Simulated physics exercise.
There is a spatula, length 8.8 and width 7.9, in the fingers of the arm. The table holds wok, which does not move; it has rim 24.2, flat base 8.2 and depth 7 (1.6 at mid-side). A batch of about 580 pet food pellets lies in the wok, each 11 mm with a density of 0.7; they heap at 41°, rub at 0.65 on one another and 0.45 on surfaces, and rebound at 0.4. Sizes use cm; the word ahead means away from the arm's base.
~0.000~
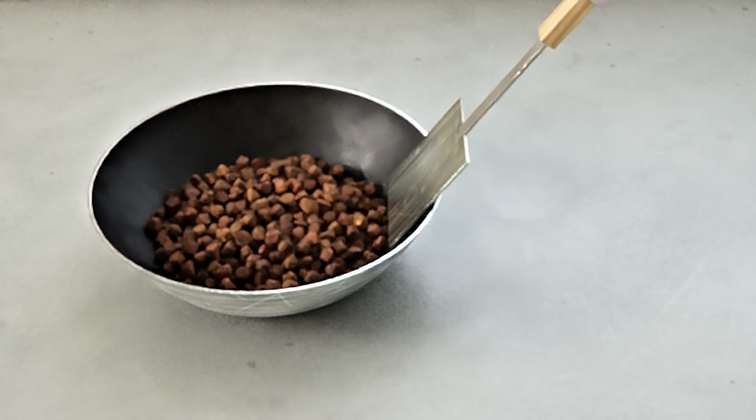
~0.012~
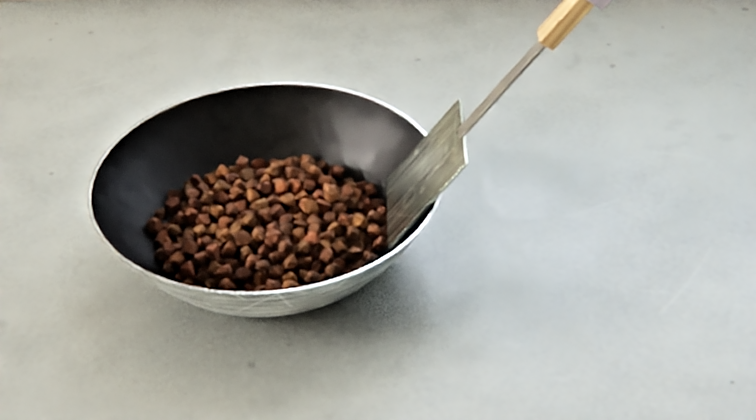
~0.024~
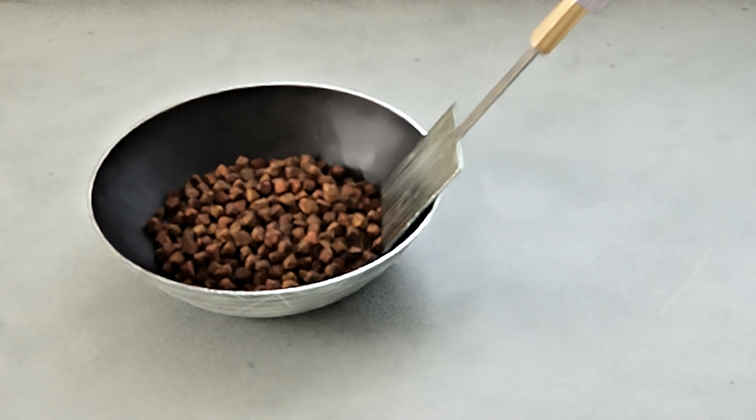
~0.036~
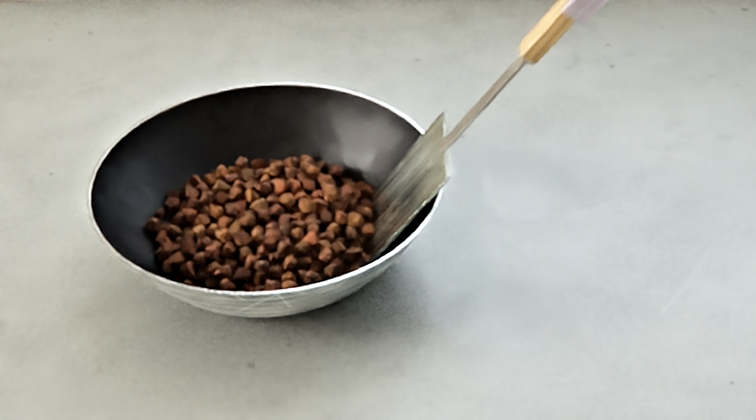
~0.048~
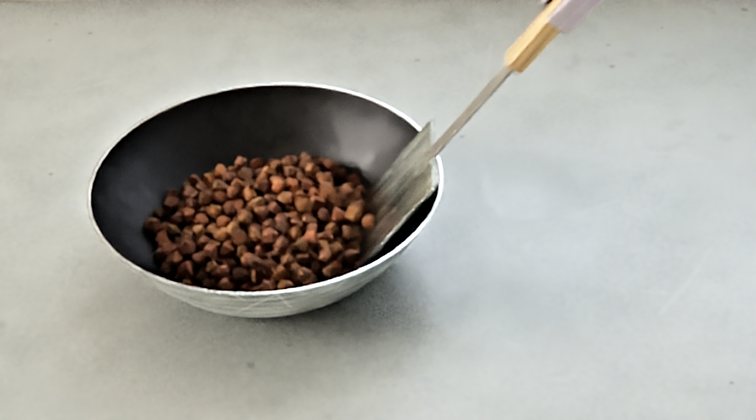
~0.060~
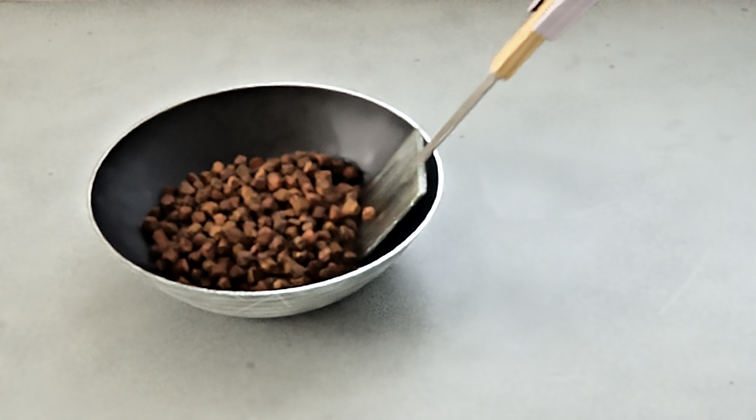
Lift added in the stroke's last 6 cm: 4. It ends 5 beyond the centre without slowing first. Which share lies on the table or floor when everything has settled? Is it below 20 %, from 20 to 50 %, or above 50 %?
Below 20 %.
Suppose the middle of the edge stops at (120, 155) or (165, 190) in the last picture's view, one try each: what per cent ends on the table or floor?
Respectively some 50 and 40 percent end on the table or floor.
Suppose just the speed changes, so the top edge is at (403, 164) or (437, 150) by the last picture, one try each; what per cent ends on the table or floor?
That comes to about 30 and about 0 percent, in that order.
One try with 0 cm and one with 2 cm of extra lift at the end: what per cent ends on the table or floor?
First try about 15 %, second try about 10 %.
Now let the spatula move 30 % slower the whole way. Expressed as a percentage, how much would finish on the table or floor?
It would be roughly 5 percent.
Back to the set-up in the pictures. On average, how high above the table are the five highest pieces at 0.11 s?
Some 7 cm.
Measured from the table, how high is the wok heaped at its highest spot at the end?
Roughly 8.5 centimetres.
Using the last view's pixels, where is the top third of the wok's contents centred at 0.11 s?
(215, 212).
By 0.11 s, sloping 53°, highest piece 7 above the table; 575 in the wok.
By 0.16 s, sloping 53°, highest piece 8 above the table; 575 in the wok.
By 0.38 s, sloping 53°, highest piece 9 above the table; 508 in the wok, 38 on the table or floor, 29 on the blade or in flight.
By 1.43 s, sloping 53°, highest piece 8 above the table; 503 in the wok, 72 on the table or floor.
Final count, 503 in the wok, 72 on the table or floor. That is 13 % on the table or floor.
